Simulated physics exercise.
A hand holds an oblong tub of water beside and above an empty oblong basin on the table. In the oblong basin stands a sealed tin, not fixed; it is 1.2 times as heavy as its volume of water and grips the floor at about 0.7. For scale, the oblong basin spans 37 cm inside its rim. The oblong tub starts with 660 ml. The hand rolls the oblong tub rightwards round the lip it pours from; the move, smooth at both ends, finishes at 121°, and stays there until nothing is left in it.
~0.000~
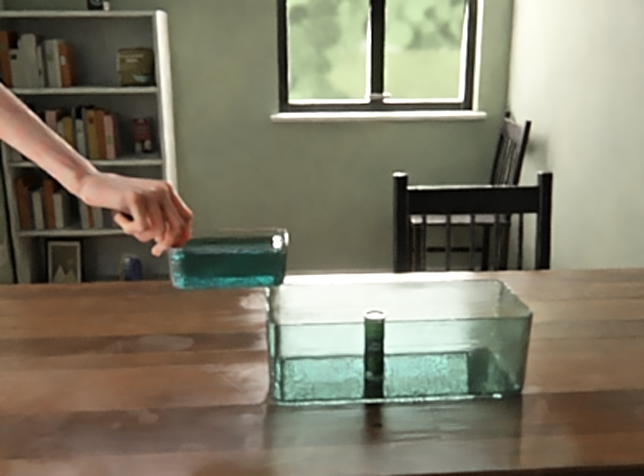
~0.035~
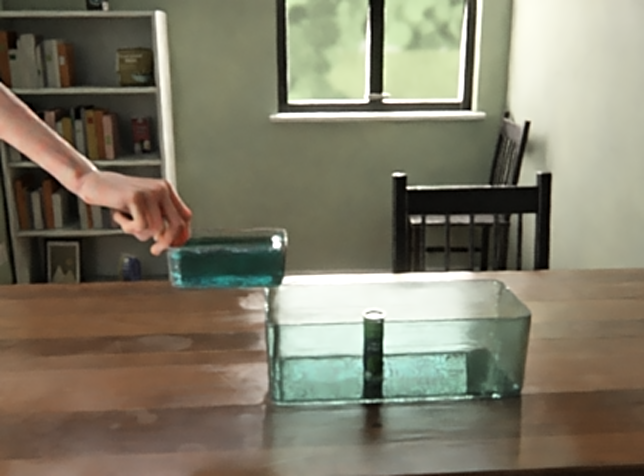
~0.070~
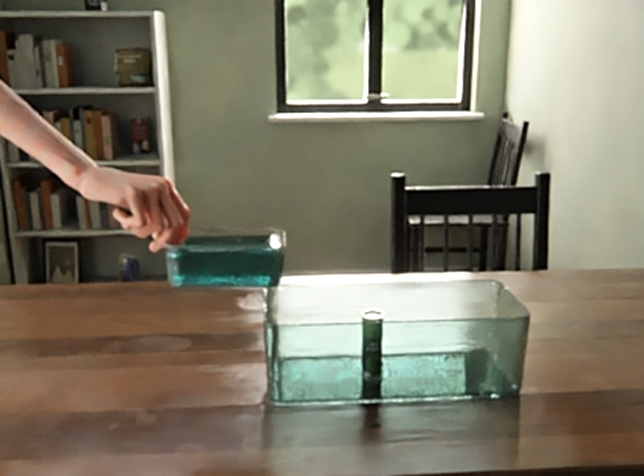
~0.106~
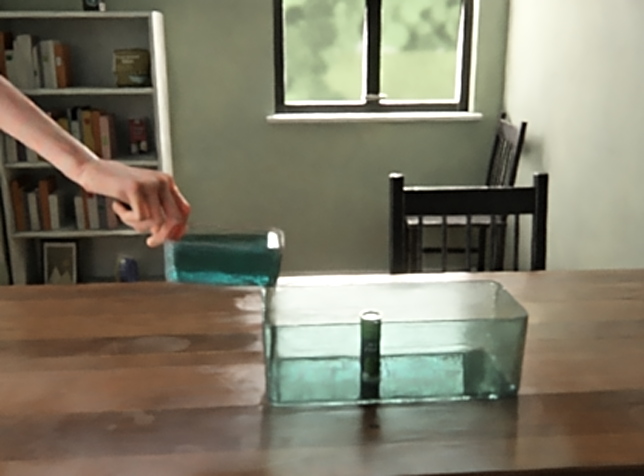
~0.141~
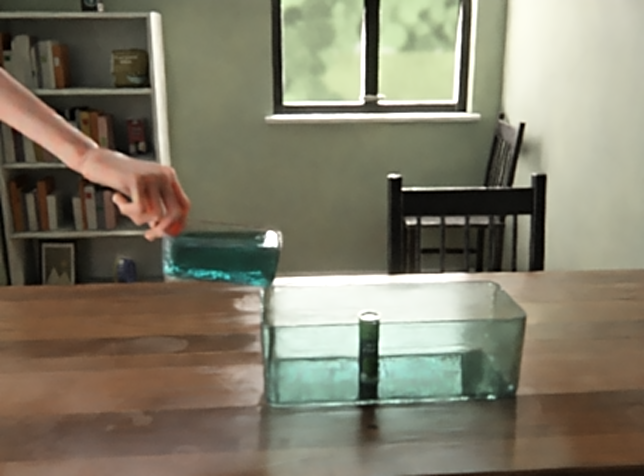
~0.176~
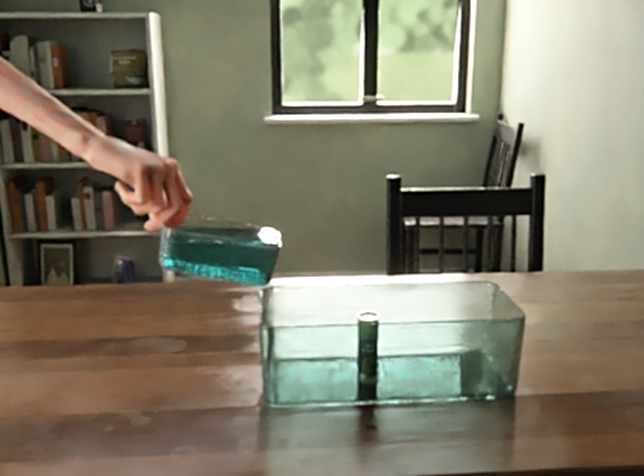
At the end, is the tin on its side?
The tin goes over.
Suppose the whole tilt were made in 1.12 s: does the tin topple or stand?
The tin falls.
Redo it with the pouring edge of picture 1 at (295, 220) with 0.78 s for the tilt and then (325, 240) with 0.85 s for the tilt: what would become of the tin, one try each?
First it remains upright; then it remains upright.
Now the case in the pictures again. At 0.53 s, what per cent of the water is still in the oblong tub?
Near 30 in a hundred.
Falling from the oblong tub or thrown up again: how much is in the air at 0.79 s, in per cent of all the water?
About 3 per cent.
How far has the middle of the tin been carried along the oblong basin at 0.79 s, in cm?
About 1 cm.
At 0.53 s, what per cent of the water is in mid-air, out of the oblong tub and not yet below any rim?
Some 52 per cent.
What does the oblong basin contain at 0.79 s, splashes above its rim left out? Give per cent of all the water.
Some 96 per cent.
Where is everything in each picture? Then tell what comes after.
In the first picture, it leans 0°; its right rim is at (286, 239); the water meets the walls at (176, 246) and (284, 243); the oblong basin's rim runs from (267, 306) to (517, 298); the tin's top is at (375, 317).
In the second picture, it leans 1°; its right rim is at (285, 239); the water meets the walls at (175, 245) and (283, 243).
In the third picture, it leans 2°; its right rim is at (284, 239); the water meets the walls at (173, 244) and (282, 242).
In the fourth picture, it leans 5°; its right rim is at (282, 240); the water meets the walls at (171, 242) and (280, 240).
In the fifth picture, it leans 8°; its right rim is at (280, 241); the water meets the walls at (168, 239) and (278, 239).
In the sixth picture, it leans 12°; its right rim is at (279, 241); the water meets the walls at (166, 234) and (278, 237).
After 0.53 s the tilt is 83° and 31 per cent is still to pour; the tin stands where it began.
After 0.79 s the tilt is 119° and 0 per cent is still to pour; the tin leans 10°.
After 1.06 s the tilt is 121° and 0 per cent is still to pour; the tin leans 34°.
After 1.35 s the tilt is 121° and 0 per cent is still to pour; the tin lies on its side.
In the end the tin lies on its side.
